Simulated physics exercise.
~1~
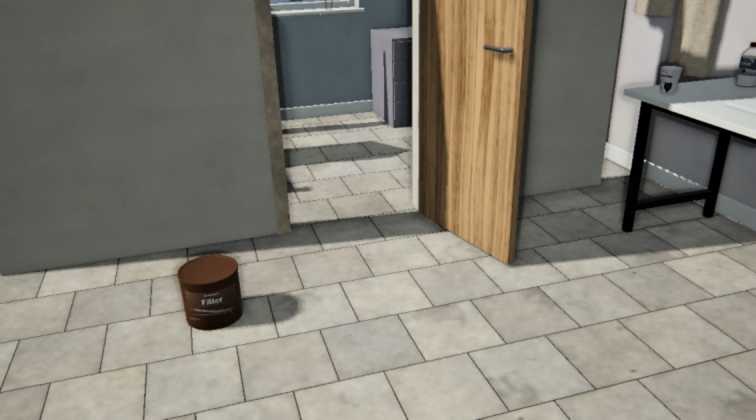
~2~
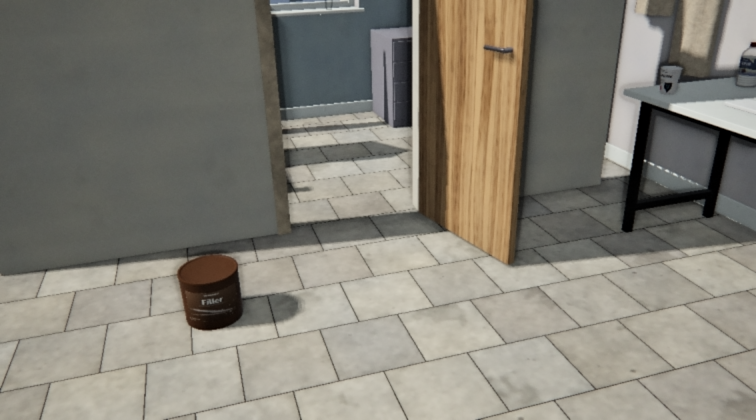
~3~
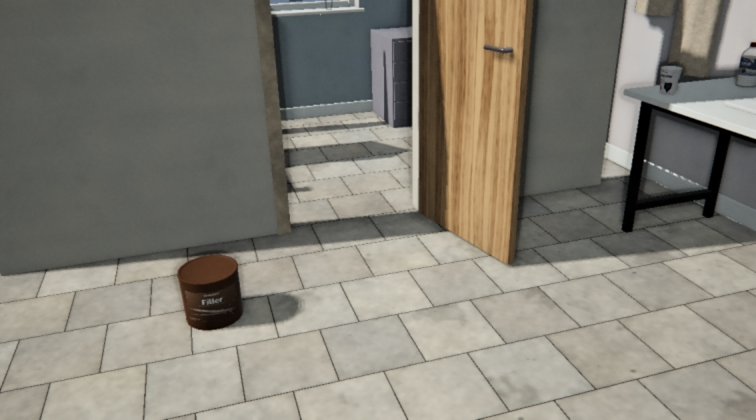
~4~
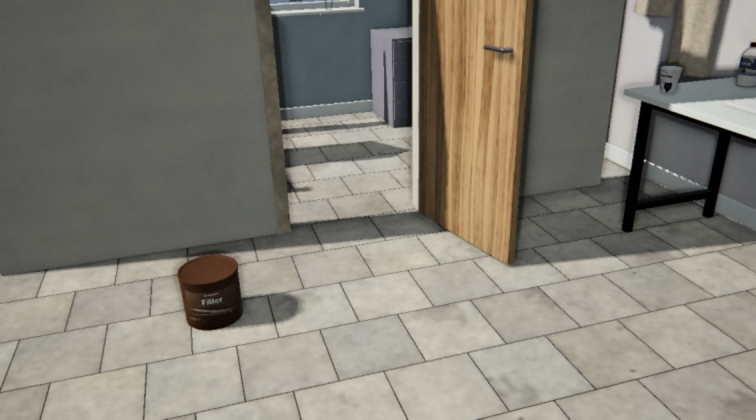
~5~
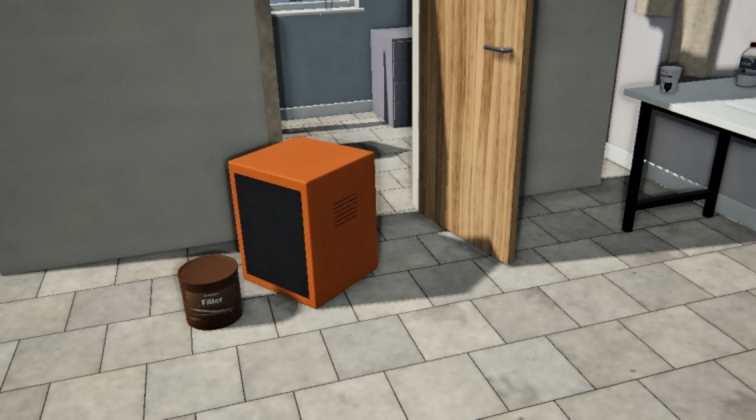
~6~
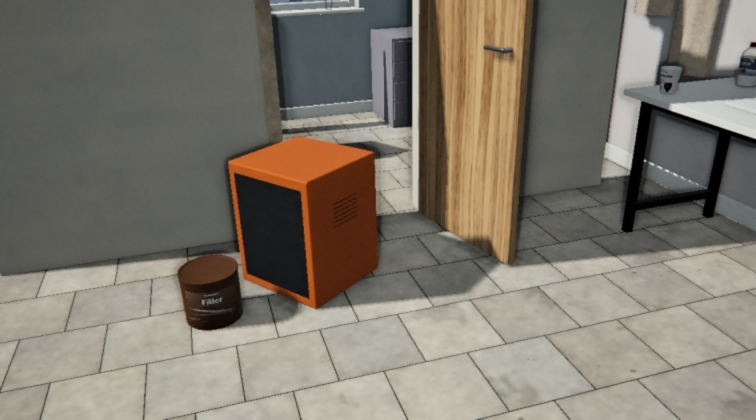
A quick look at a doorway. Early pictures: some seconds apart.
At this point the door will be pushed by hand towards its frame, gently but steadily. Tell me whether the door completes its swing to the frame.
I'd say the door gets stuck partway this time.
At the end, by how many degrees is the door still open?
The answer is roughly 50°.
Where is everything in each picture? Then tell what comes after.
In the first picture, door wide open and still; brown pail (212, 292).
In the second picture, door wide open and still; brown pail (212, 292).
In the third picture, door wide open and still; brown pail (212, 292).
In the fourth picture, door wide open and still; brown pail (212, 292).
In the fifth picture, door wide open and still; brown pail (212, 292).
In the sixth picture, door wide open and still; orange appliance (307, 218); brown pail (212, 292).
Then, 0.60 s later than the last frame, door 94° open.
Then, 1.10 s later than the last frame, door 76° open.
Then, 1.50 s later than the last frame, door 60° open.
When it is over, door 52° open; both as before. End places, in pixels of the last picture, orange appliance near (306, 218).
